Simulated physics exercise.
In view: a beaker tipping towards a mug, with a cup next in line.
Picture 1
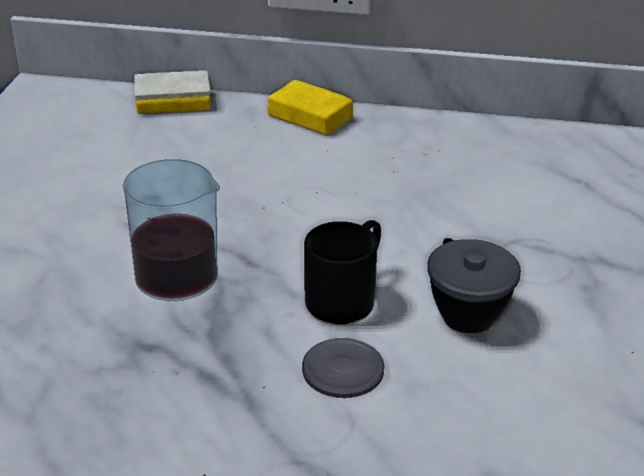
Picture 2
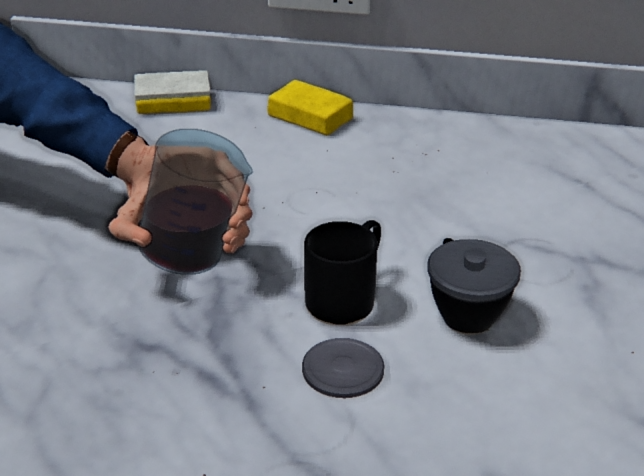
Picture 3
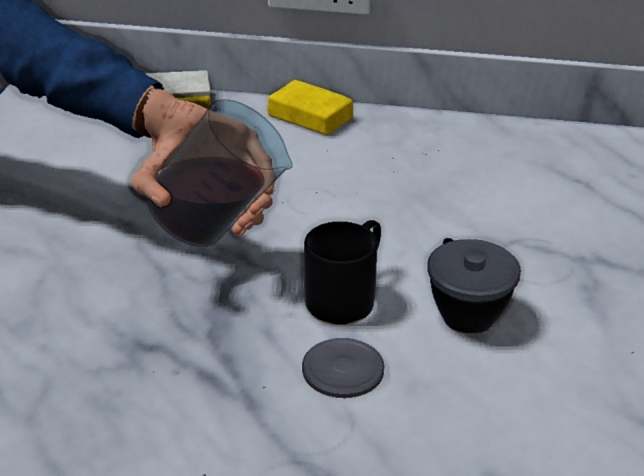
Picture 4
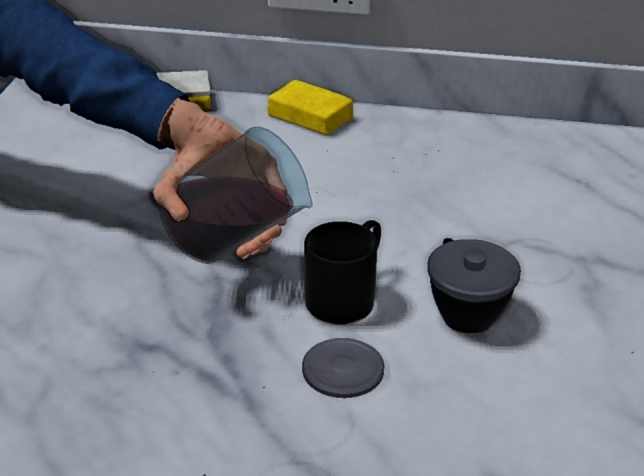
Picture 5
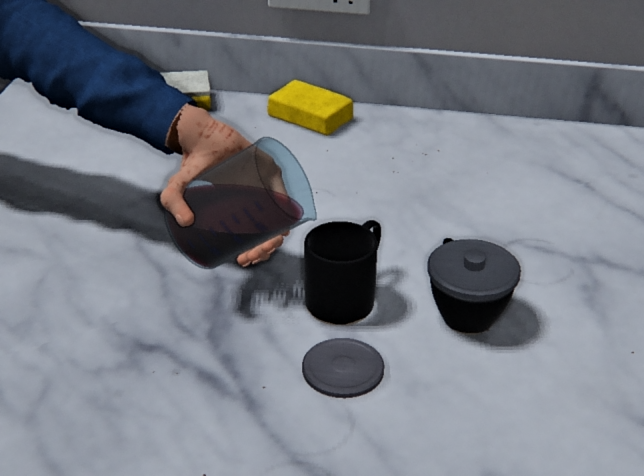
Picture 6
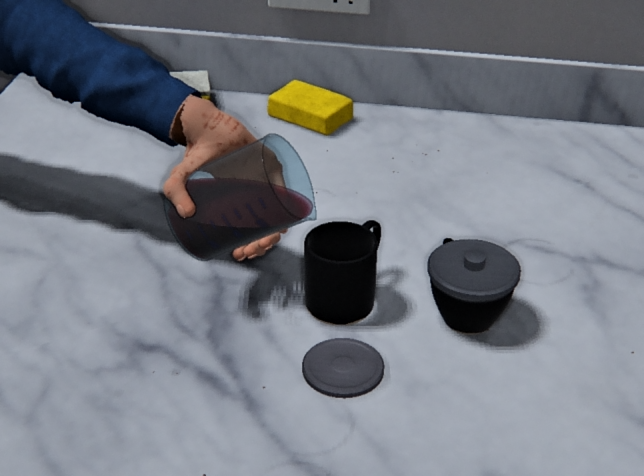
On a marble counter, a hand lifting a beaker of dark red liquid and tilting it rightward near an open black mug.
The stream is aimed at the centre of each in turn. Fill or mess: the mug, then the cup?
The mug fills up and the cup lets it run off outside.
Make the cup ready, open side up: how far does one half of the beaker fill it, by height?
About 75 per cent.
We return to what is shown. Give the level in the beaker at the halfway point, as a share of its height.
Roughly 20 per cent.
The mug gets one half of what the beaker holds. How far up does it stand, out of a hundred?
Near 55 in a hundred.
Shortly, the red wine goes into the mug.
Then, it hits the lid of the cup and runs off.
At the finish, the mug has its share inside; the cup is empty, in a puddle.
